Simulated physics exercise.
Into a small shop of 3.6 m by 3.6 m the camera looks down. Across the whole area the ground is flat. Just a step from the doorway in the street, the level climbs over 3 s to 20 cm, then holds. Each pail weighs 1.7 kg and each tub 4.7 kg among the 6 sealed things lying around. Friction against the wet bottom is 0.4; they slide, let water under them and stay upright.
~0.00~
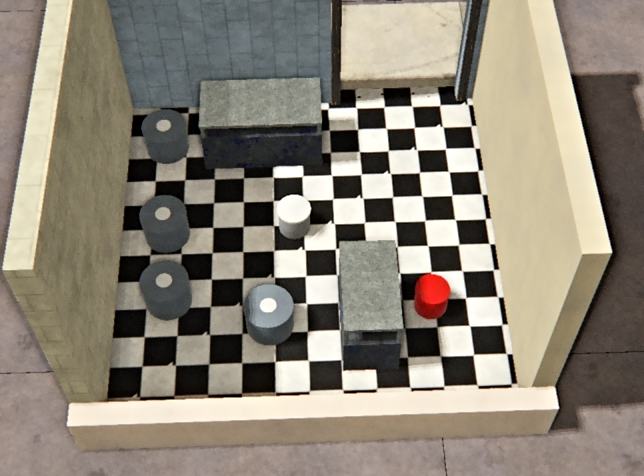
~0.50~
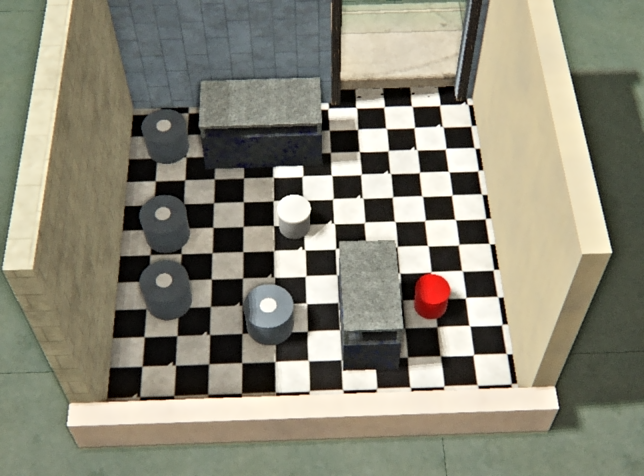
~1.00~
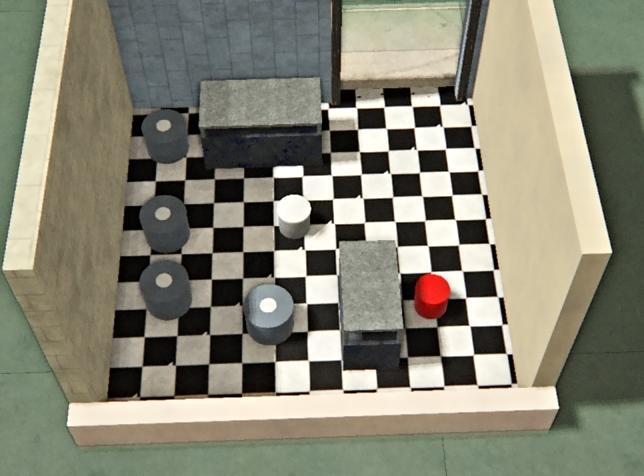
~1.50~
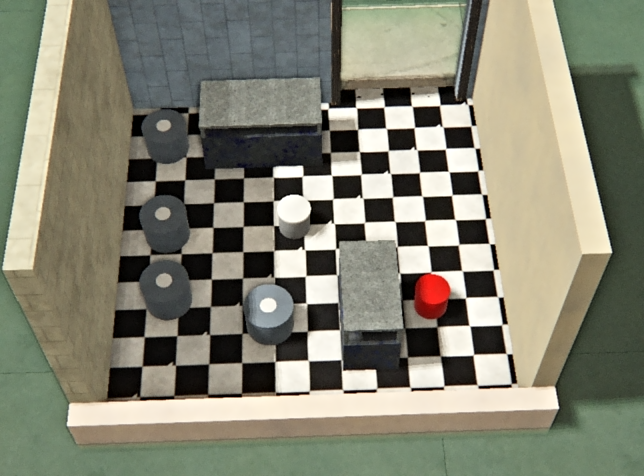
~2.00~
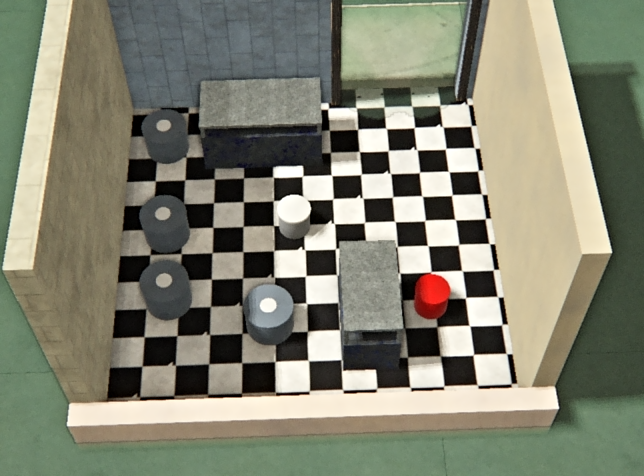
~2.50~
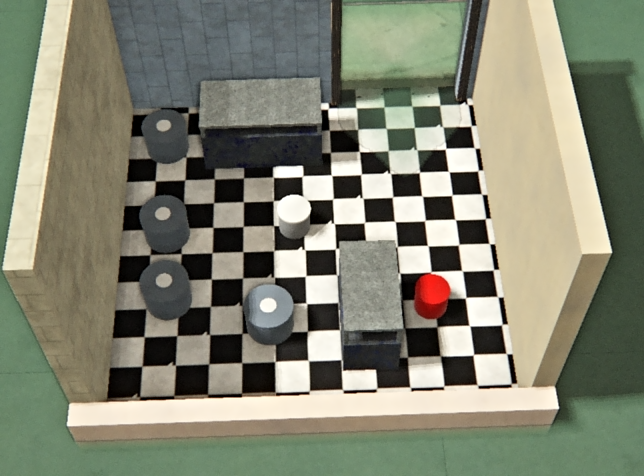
Green water rises outside a small shop and spreads in across the checkered floor.
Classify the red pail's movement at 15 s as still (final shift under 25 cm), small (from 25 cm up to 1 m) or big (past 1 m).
Big.
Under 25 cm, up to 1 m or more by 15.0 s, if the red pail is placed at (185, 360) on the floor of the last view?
Answer: It covers a big distance.
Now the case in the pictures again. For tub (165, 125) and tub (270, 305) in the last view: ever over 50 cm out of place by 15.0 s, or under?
In turn: Below and above.
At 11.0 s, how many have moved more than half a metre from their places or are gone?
It comes to 4.
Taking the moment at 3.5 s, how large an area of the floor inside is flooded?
Somewhere about 4.0 m2, give or take.
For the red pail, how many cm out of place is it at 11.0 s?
It is about 200 cm out of place by then.
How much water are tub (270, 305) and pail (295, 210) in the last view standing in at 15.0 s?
Some 12 cm at the first, some 12 cm at the second.
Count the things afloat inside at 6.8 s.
It comes to 3 of them.
After 3.5 s the red pail is near (433, 289), 0.0 m from its start, aground; 0 afloat.
After 6.8 s the red pail is near (278, 368), 1.6 m from its start, afloat; 3 afloat.
After 11.0 s the red pail is near (245, 175), 2.2 m from its start, afloat; 6 afloat.
After 15.0 s the red pail is near (213, 172), 2.4 m from its start, afloat; 6 afloat.
